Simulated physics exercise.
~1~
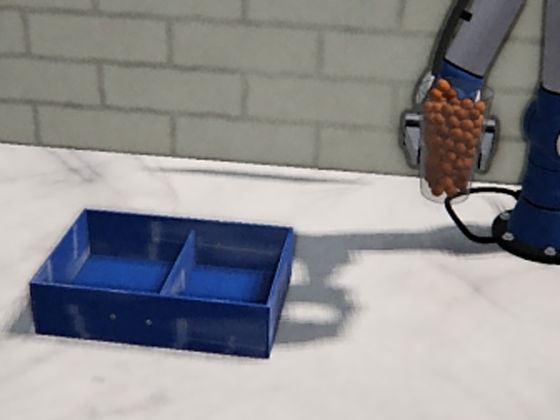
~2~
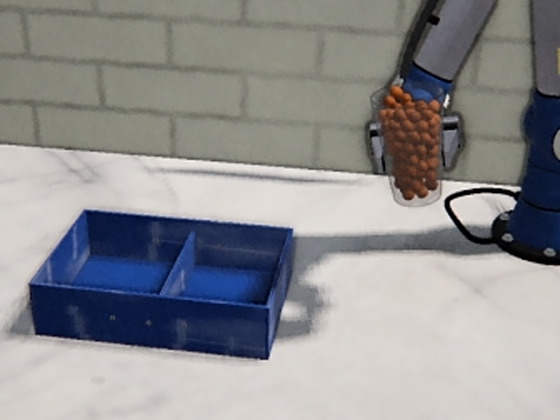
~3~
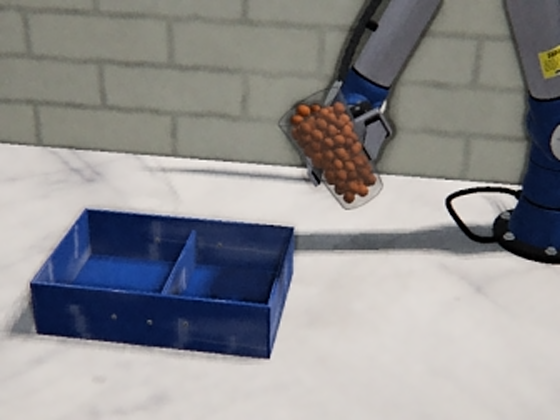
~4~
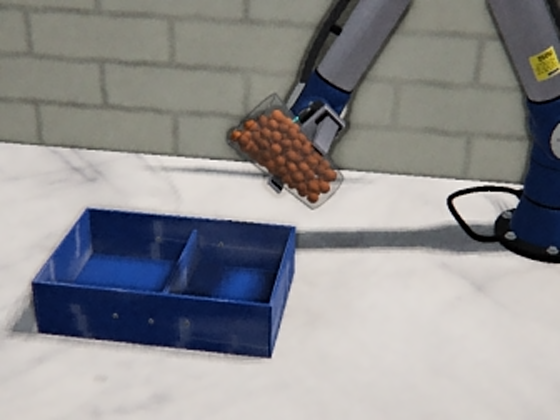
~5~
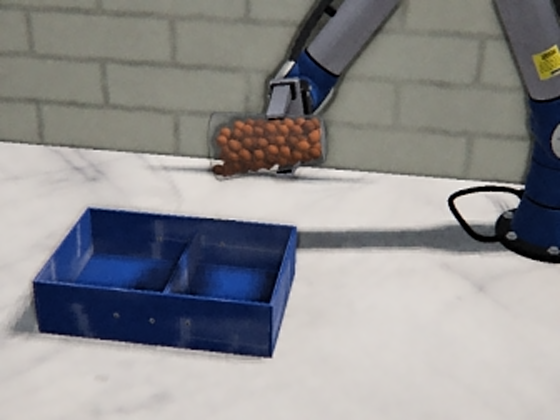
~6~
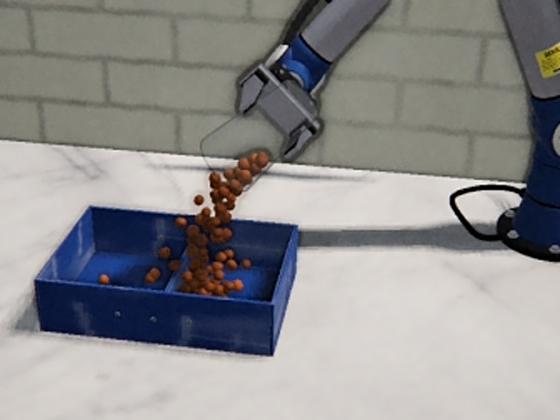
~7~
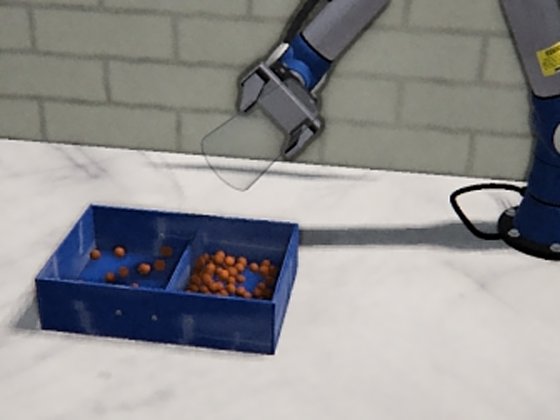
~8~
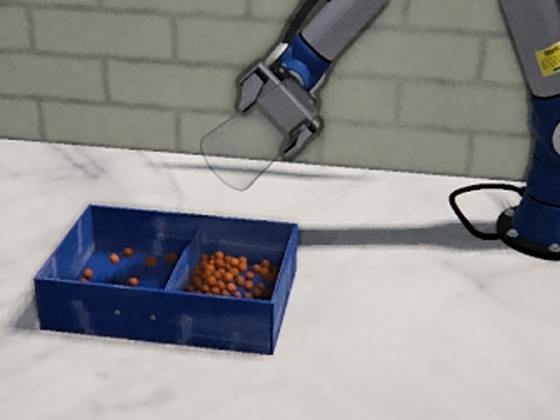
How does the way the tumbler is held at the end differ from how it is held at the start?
At the start the arm holds the tumbler upright, but by the end it is turned upside down at a slant, with its mouth pointing down toward the box.
